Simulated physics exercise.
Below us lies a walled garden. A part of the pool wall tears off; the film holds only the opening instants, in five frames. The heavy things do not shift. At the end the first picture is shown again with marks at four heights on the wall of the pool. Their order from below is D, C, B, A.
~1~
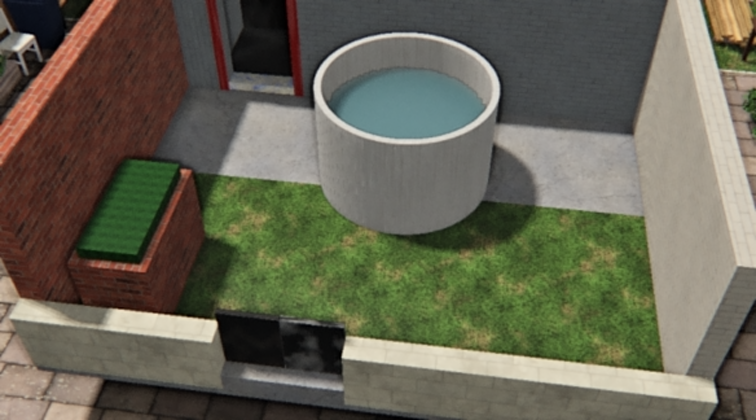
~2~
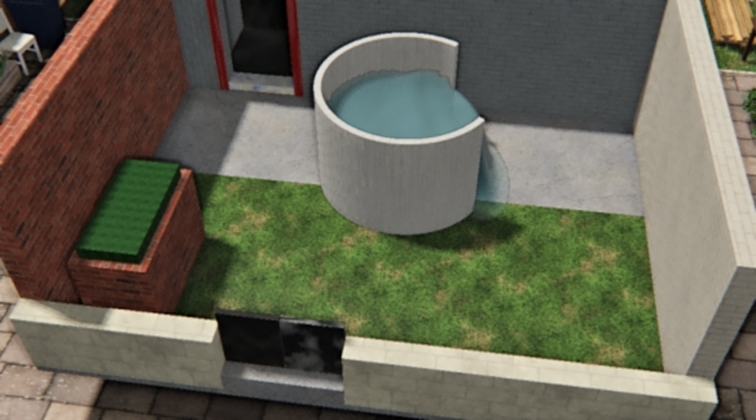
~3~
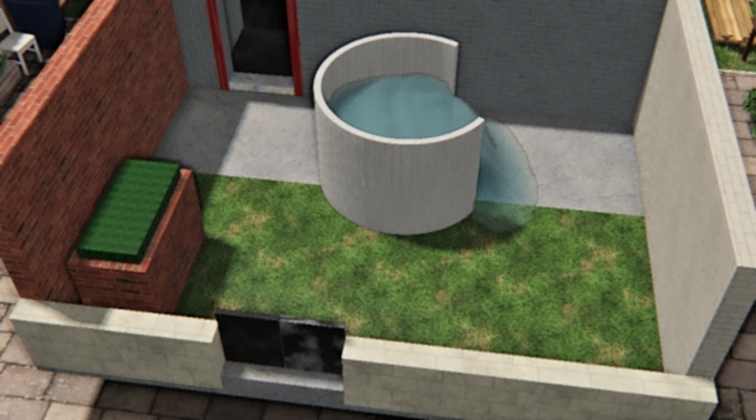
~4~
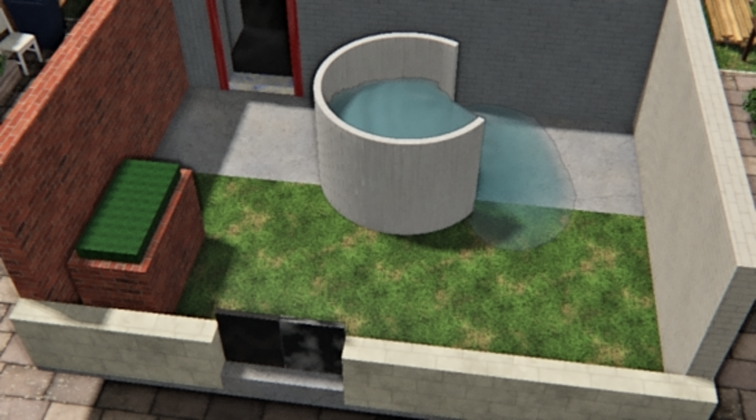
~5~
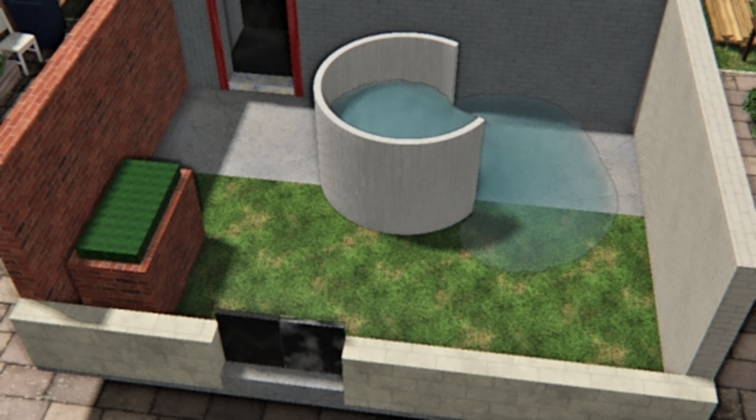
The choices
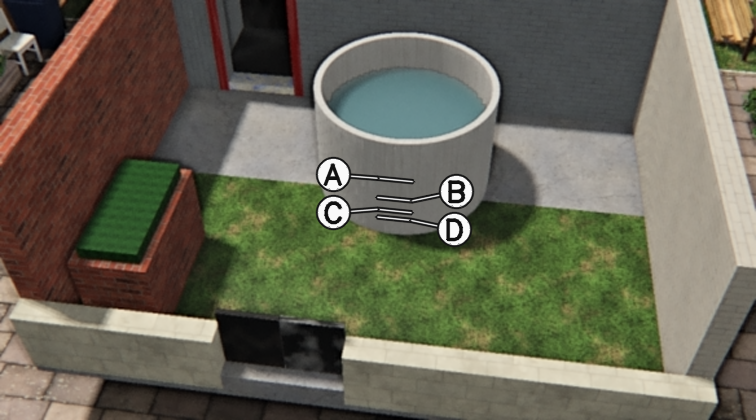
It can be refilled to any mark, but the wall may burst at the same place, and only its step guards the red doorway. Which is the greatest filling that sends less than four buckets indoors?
Choose A.
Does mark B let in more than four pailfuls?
No.
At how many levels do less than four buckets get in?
All of them.
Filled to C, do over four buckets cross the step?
No, that is safe.
On the marked copy, A at (395, 179); B at (394, 199); C at (394, 211); D at (394, 218); from the bottom up D, C, B, A.
If A is chosen, a bucket or two gets in.
If B is chosen, nothing gets over.
If C is chosen, nothing gets over.
If D is chosen, nothing gets over.
